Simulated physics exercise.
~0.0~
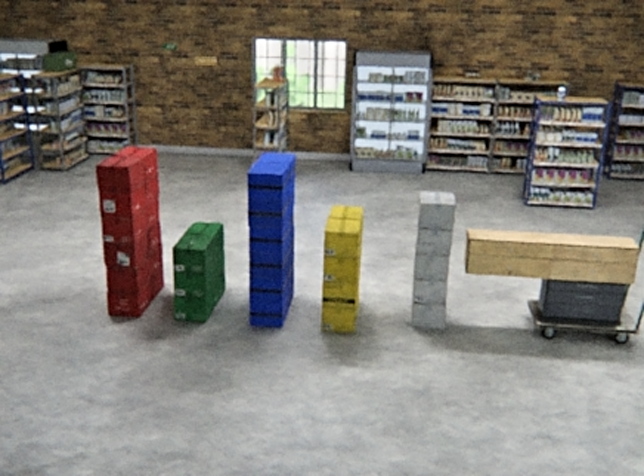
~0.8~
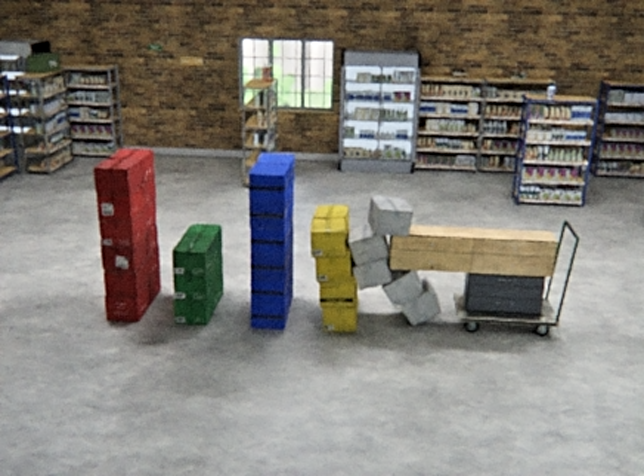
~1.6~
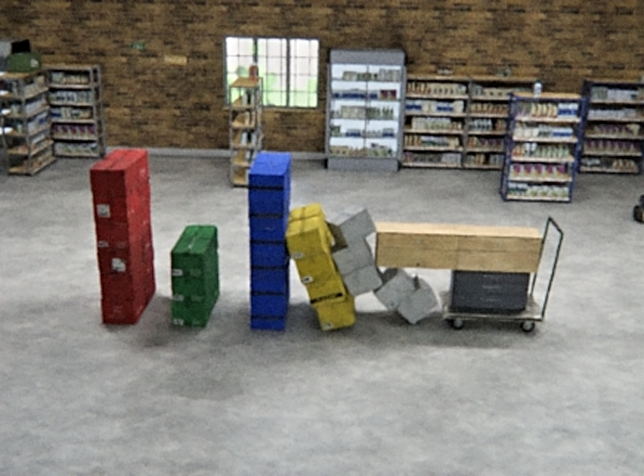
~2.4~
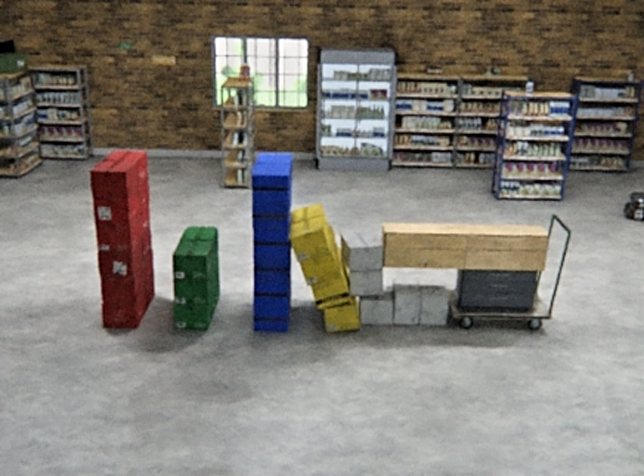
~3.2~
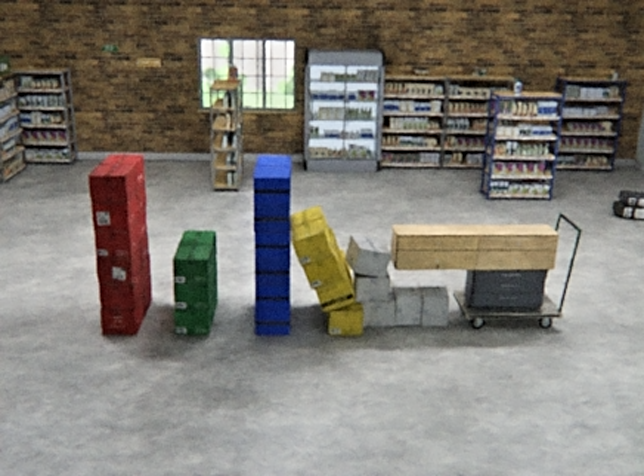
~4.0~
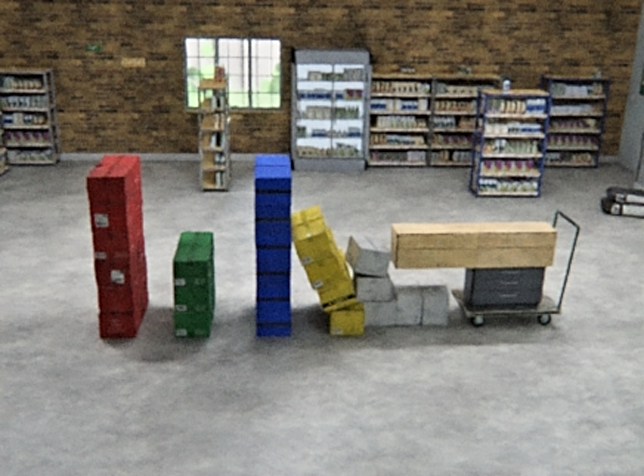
Loaded trolley rolling left into a pale carton pile, collapsing it and leaving the yellow pile leaning beside the standing blue one.
